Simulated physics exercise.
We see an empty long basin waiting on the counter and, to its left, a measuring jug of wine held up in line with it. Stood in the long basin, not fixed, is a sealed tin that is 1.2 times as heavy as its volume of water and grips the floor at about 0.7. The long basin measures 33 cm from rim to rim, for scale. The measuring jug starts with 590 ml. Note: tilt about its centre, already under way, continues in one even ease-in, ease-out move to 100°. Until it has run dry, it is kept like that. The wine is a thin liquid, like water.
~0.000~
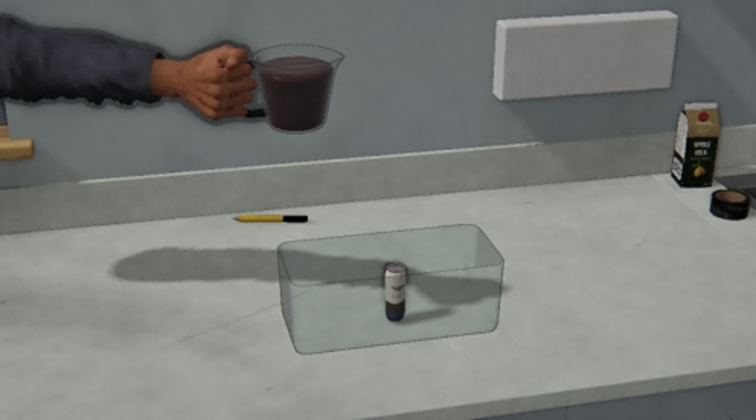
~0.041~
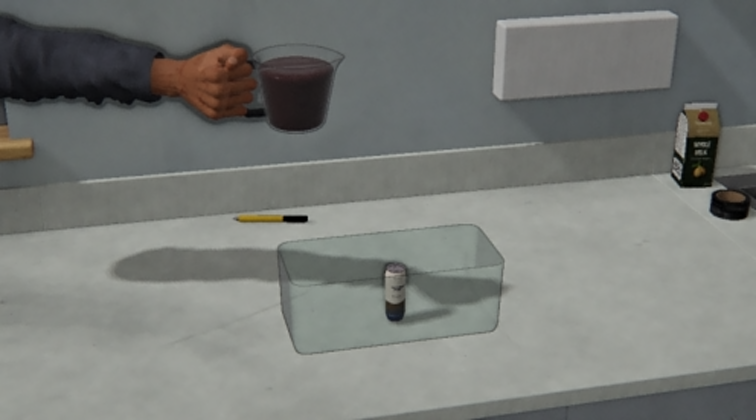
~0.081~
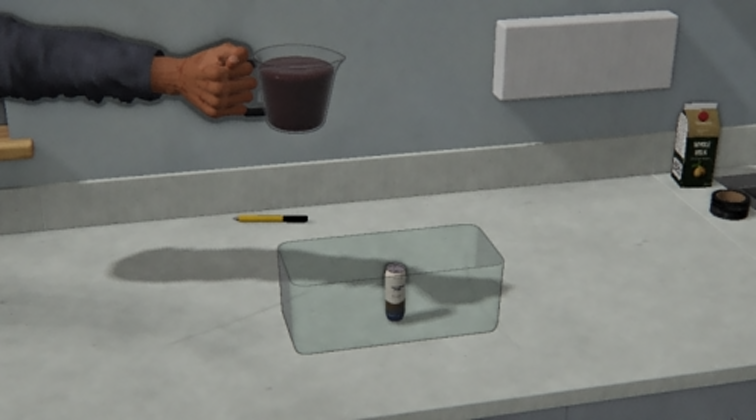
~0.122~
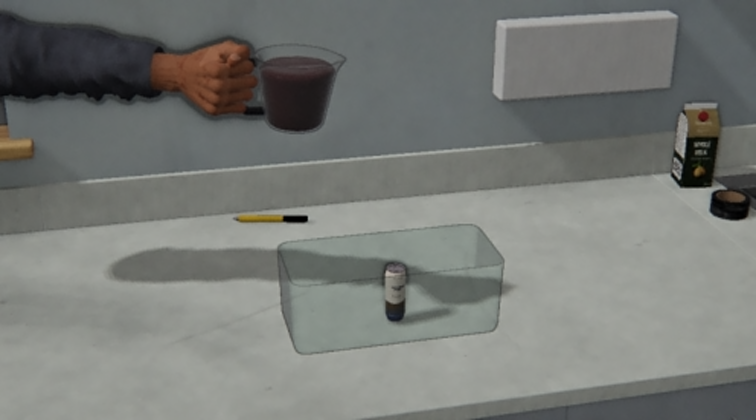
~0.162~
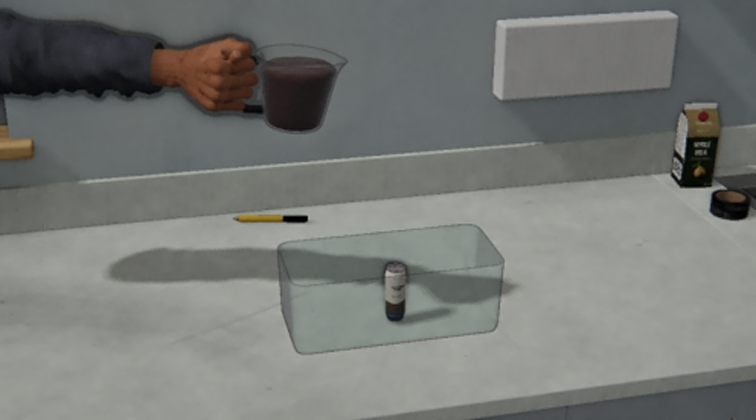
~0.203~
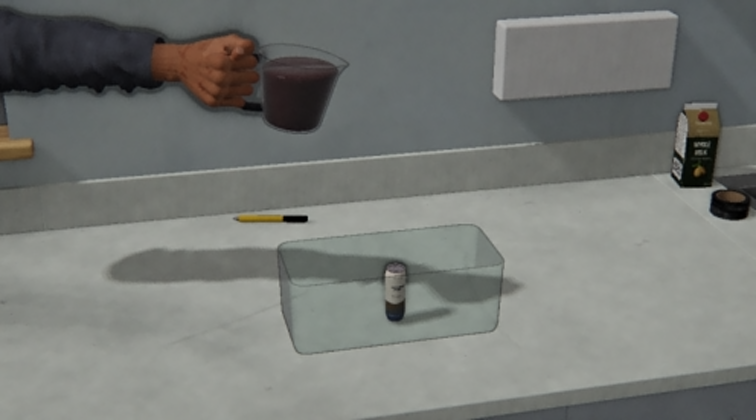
A hand in a dark sleeve holds a clear measuring jug of dark purplish-red wine at the upper left, above a pale kitchen counter seen from slightly above. Below stands a long, clear basin with a small white-and-dark tin inside, with a yellow-and-black pencil behind and a carton and dark round container at right. The jug tilts slightly rightward, while the camera stays still.
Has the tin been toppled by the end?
It will stay on its base.
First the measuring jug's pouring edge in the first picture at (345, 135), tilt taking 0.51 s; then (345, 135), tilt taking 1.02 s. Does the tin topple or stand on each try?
Trial 1 - tin tips; trial 2 - tin tips.
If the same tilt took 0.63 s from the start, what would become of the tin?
Outcome - the tin stays erect.
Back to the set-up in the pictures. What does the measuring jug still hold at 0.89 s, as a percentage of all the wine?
I'd say some 16 per cent remains.
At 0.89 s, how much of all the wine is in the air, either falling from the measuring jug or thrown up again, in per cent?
Airborne fraction: Approx. 36 %.
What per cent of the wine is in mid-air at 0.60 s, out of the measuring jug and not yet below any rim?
Near 28 per cent at that time.
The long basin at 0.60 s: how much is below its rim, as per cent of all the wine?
I'd put it near 1 percent.
After 0.60 s the tilt is 63° and 71 per cent is still to pour; the tin stands where it began.
After 0.89 s the tilt is 96° and 16 per cent is still to pour; the tin stands where it began.
After 1.19 s the tilt is 100° and 0 per cent is still to pour; the tin stands where it began.
After 1.52 s the tilt is 100° and 0 per cent is still to pour; the tin stands where it began.
In the end the tin stands where it began.
